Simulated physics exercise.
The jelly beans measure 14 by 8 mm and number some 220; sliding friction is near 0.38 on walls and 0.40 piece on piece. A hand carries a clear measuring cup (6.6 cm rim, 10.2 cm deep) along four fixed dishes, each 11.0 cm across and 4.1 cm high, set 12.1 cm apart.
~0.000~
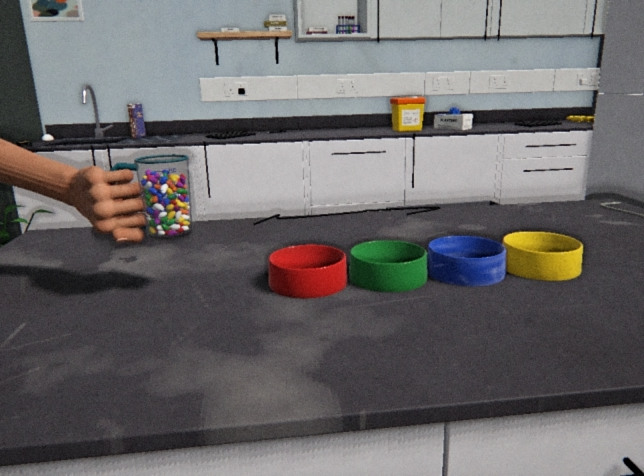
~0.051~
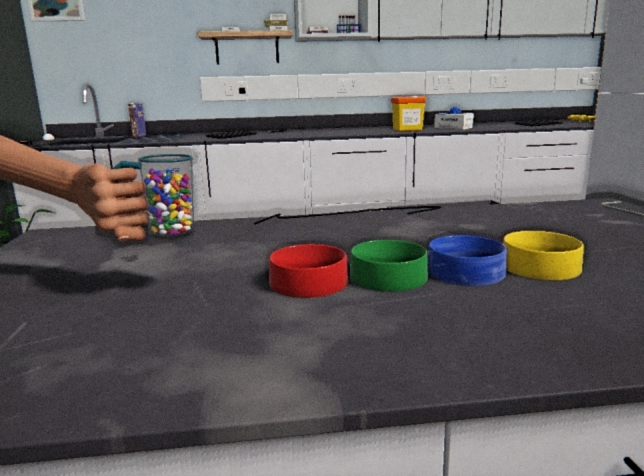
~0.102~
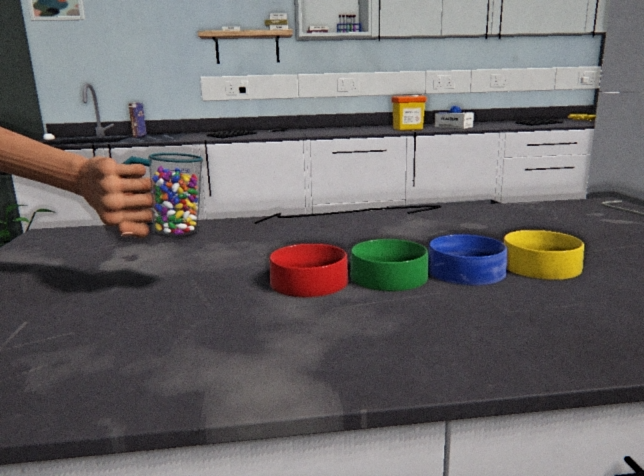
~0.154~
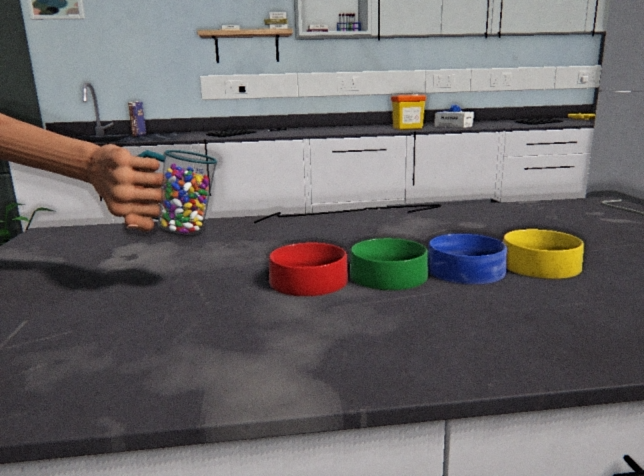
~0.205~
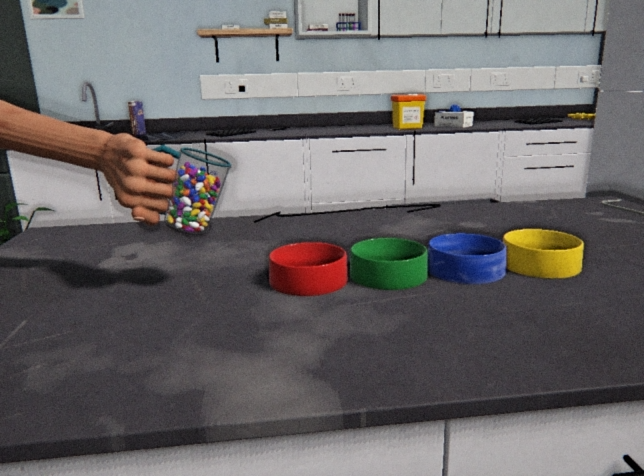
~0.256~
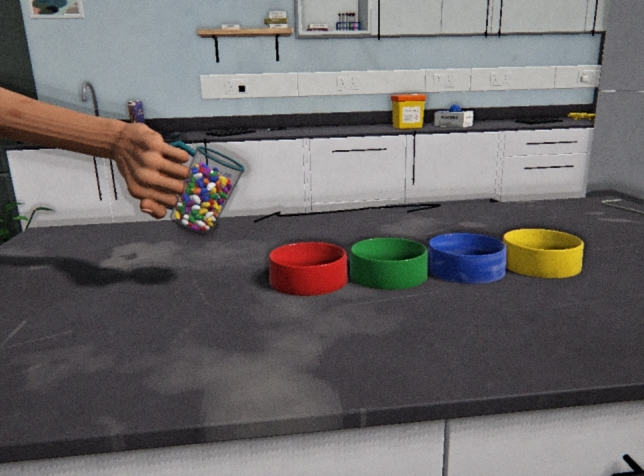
We see a hand holding a clear cup of multicoloured jelly beans above a dark countertop, left of red, green, blue and yellow dishes; the hand moves slightly right, tilting the cup gradually toward the dishes.
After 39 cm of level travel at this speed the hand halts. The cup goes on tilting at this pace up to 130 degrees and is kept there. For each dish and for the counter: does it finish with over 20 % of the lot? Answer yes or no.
Red: No, blue: No, green: Yes, yellow: No, counter: No.
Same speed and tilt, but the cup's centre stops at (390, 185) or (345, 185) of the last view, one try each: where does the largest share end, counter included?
Most goes to: Green, then green.
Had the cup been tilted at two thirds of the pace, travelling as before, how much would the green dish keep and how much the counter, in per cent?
Then: Green 0; counter 0.
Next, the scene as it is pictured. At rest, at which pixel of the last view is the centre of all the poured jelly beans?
Near (402, 264).
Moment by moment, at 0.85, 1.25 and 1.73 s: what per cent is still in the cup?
About 90, 0, 0.
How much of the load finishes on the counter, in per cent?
About 10 per cent.
Then, at 0.85 s, tilt 116 degrees; cup holds 90 %, green 5 %.
After 1.25 s, tilt 130 degrees; cup holds 0 %, blue 5 %, green 85 %.
After 1.73 s, tilt 130 degrees; cup holds 0 %, blue 5 %, green 85 %.
By 2.1 s all is still; red 0 %, blue 5 %, green 85 %, yellow 0 %, counter 10 %.
